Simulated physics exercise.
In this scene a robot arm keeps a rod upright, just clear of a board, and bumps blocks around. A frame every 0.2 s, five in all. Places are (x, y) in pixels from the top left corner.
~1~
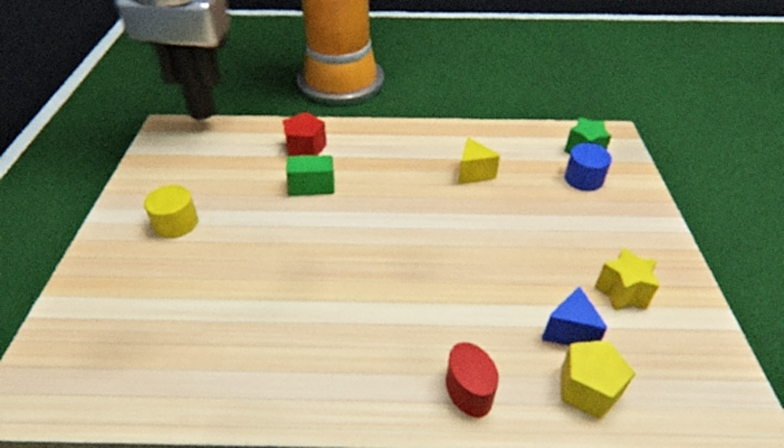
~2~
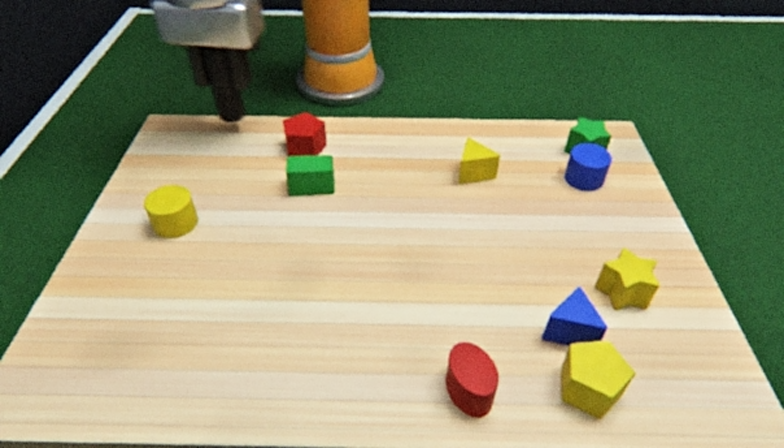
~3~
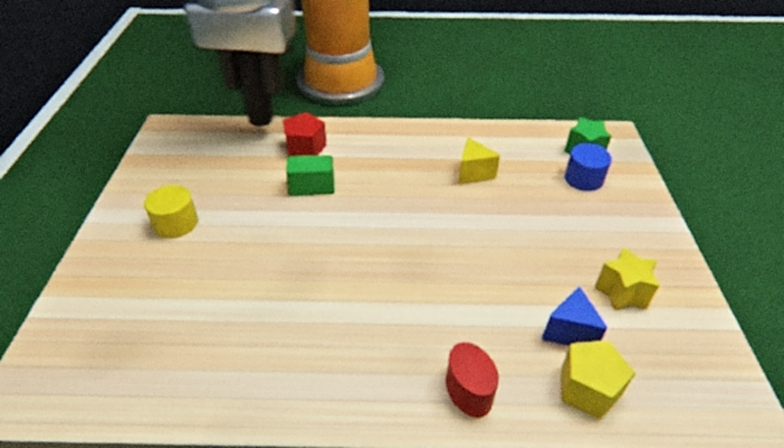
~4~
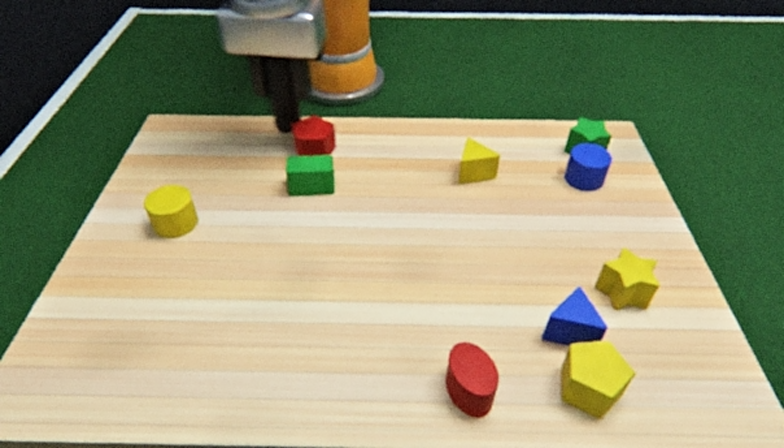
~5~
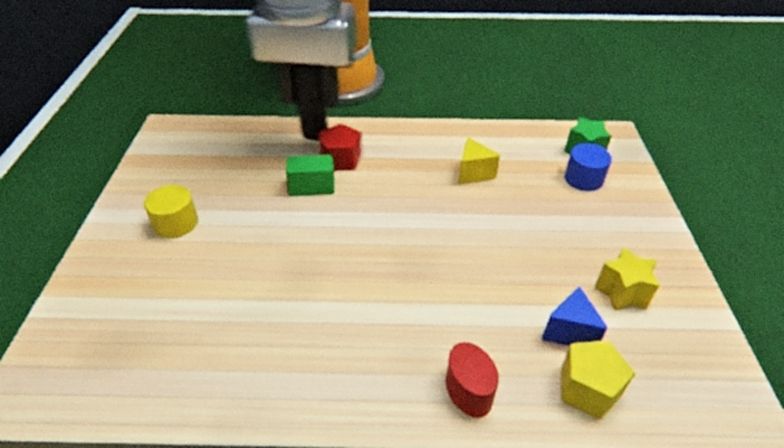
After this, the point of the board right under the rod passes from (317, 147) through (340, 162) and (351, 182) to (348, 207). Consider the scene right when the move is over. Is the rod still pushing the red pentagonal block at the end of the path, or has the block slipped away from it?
It falls back or aside.
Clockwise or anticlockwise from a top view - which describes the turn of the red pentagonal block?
It twists anticlockwise.
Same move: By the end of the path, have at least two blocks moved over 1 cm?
In short: No.
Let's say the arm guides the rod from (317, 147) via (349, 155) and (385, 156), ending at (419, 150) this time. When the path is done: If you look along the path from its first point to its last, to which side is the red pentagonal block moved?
Shifted right.
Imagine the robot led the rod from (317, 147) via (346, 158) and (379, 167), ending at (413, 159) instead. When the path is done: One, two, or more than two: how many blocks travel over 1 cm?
The number of blocks that move over 1 cm is one.
The first path, step by step. One third of the way, rod (339, 149); red pentagonal block (369, 147), turned 20° anticlockwise.
Two thirds of the way, rod (350, 170); red pentagonal block (384, 154), turned 60° anticlockwise.
At the end, rod (347, 194); green oblong block in place; red pentagonal block (384, 154), turned 60° anticlockwise.
